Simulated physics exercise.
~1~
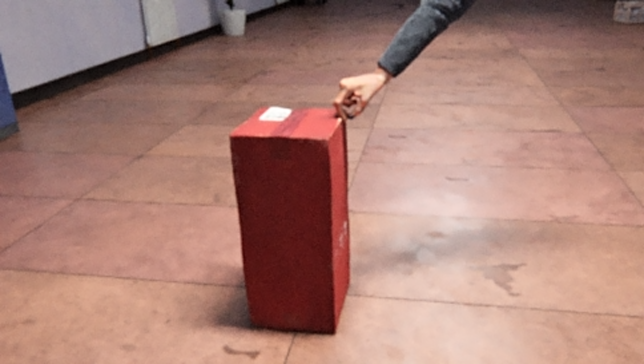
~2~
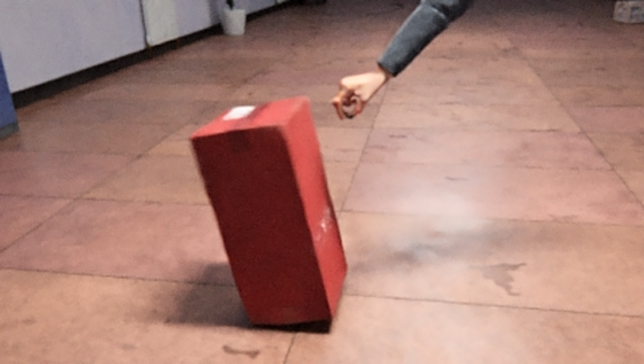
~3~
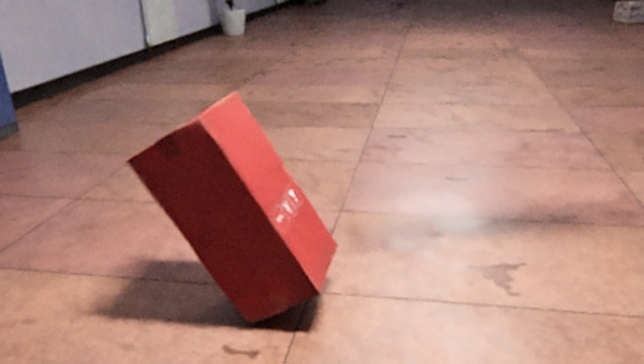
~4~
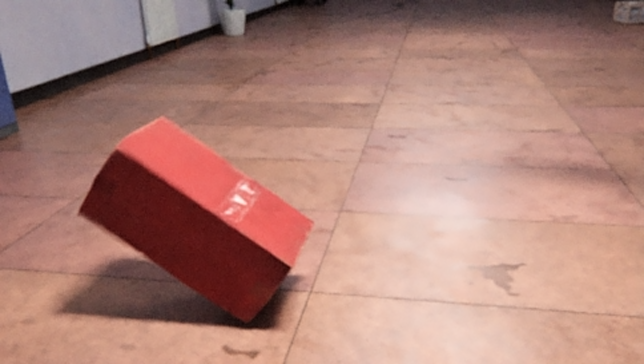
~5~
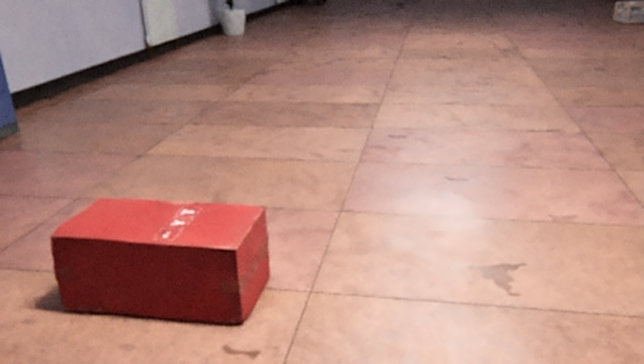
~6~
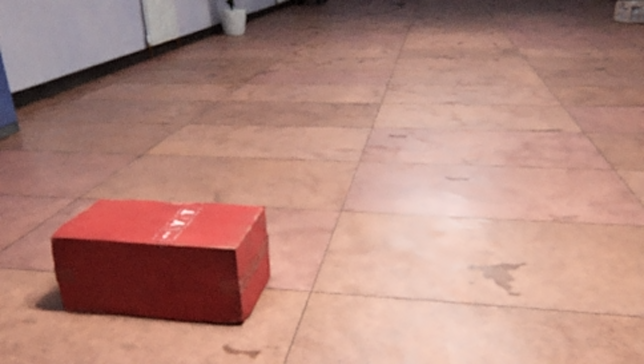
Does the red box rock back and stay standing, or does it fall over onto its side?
The red box falls over to the left and ends up lying on its side on the tiled floor.
